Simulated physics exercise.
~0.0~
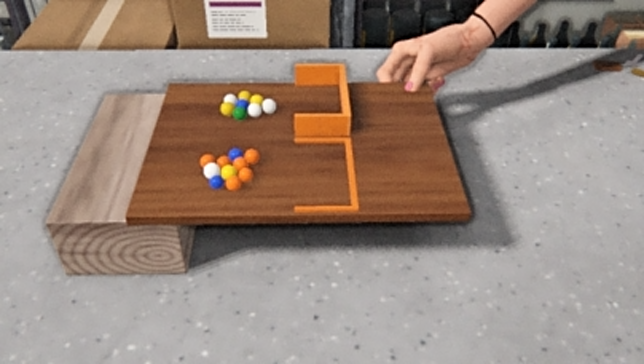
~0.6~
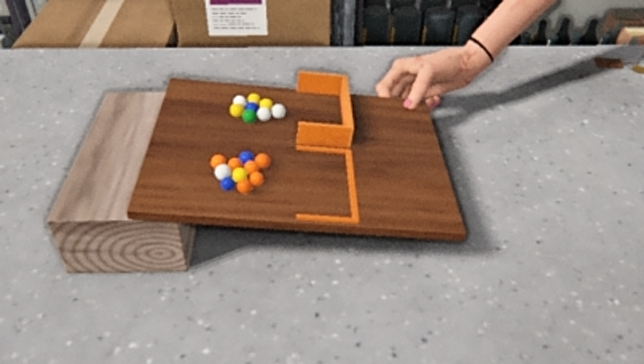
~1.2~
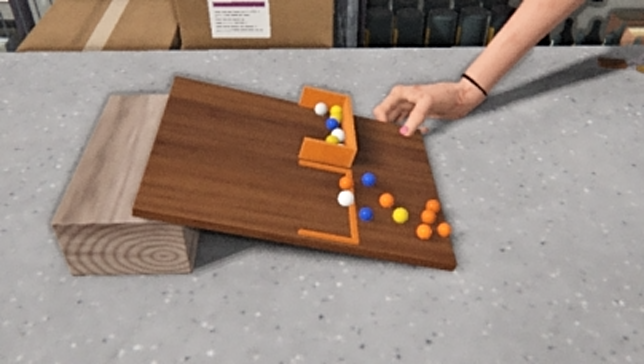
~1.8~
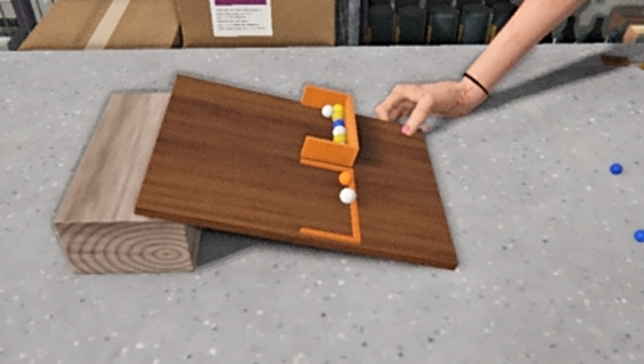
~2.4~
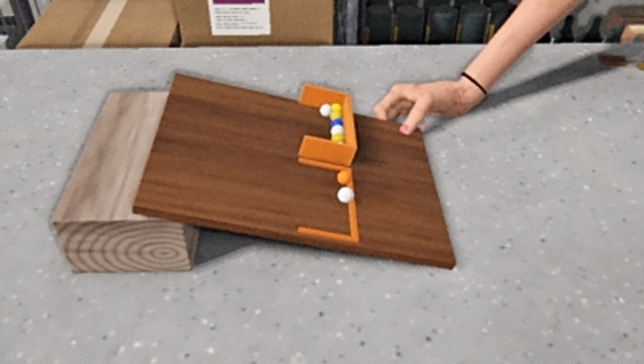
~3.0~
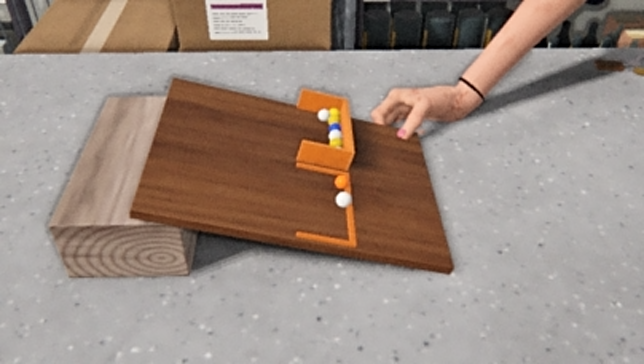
We see a hand lower one end of a wooden board propped on a block, sending two groups of colourful balls rolling right; most of the front group passes its low orange strip and leaves the board, while the back group stays behind its taller orange barrier.
